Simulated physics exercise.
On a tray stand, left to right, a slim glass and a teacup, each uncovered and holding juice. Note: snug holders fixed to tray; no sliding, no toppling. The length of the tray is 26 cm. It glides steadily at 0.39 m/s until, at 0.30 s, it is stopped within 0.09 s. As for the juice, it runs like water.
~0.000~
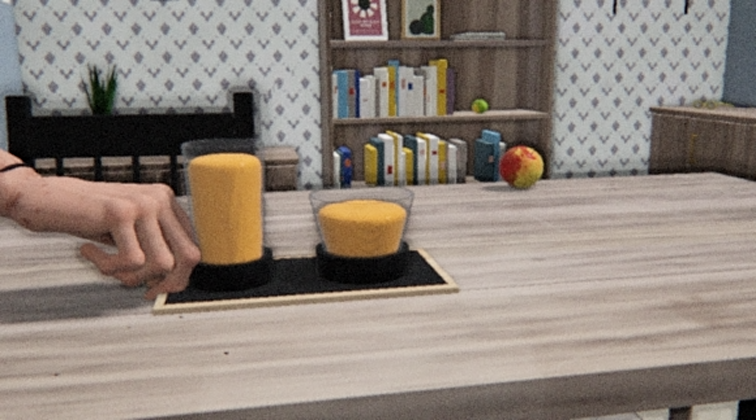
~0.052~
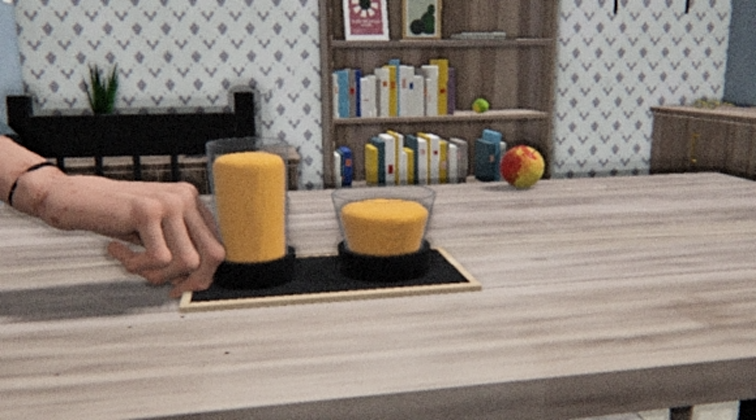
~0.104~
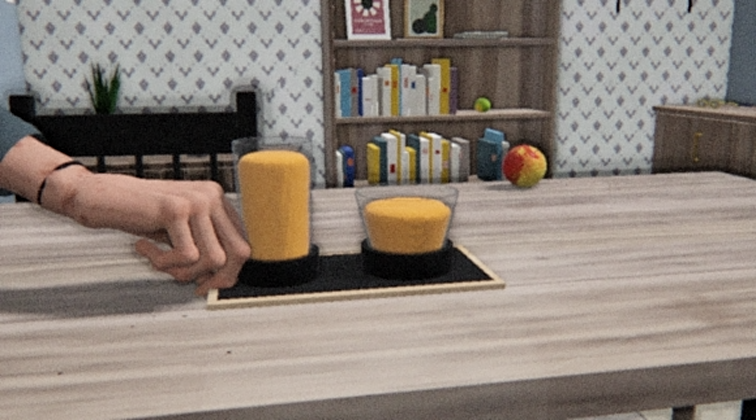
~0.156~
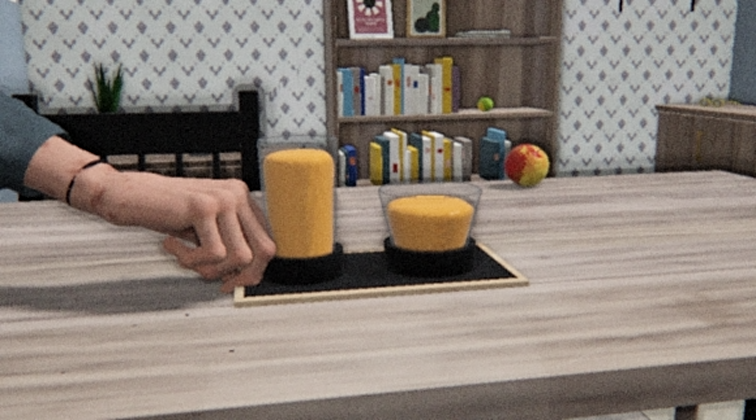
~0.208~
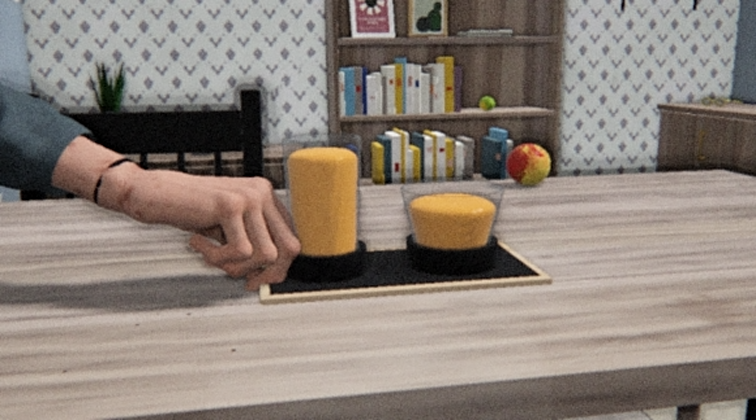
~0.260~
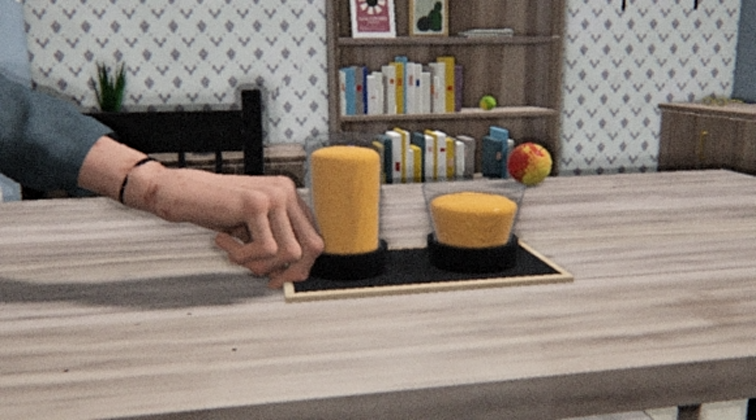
A hand with a dark band at its wrist slides a black, pale-edged tray steadily rightward across a light wooden table, its sleeved forearm following from the left. On the tray, a tall slim glass stands left of a shorter, wider one, both holding orange juice. The tabletop view stays nearly still, facing patterned wallpaper, a dark chair, a bookshelf and a red-and-yellow fruit.
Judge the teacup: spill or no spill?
It is going to make a mess.
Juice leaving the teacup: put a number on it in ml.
About 6 ml.
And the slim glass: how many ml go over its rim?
Measured volume: Approx. 2 ml.
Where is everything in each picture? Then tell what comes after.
In the first picture, it has moved 0.0 cm; in the slim glass the surface runs from (189, 160) to (261, 158), rim (262, 145); in the teacup the surface runs from (317, 211) to (404, 206), rim (412, 194); the juice in the teacup stands 14 mm below the rim.
In the second picture, it has moved 2.0 cm; in the teacup the surface runs from (339, 210) to (425, 205).
In the third picture, it has moved 4.1 cm; in the teacup the surface runs from (363, 209) to (447, 203).
In the fourth picture, it has moved 6.1 cm; in the teacup the surface runs from (386, 206) to (469, 202).
In the fifth picture, it has moved 8.1 cm; in the teacup the surface runs from (408, 205) to (490, 201).
In the sixth picture, it has moved 10.1 cm; in the slim glass the surface runs from (309, 153) to (377, 151); in the teacup the surface runs from (430, 204) to (512, 199).
Then, 0.35 s in, the tray moves at 0.13 m/s; losses from the left are 0, 0 ml.
Then, 0.45 s in, the tray moves at 0.00 m/s; losses from the left are 2, 5 ml.
Then, 0.54 s in, the tray moves at 0.00 m/s; losses from the left are 2, 4 ml.
Then, 0.64 s in, the tray moves at 0.00 m/s; losses from the left are 2, 5 ml.
Finally, losses from the left are 2, 6 ml.
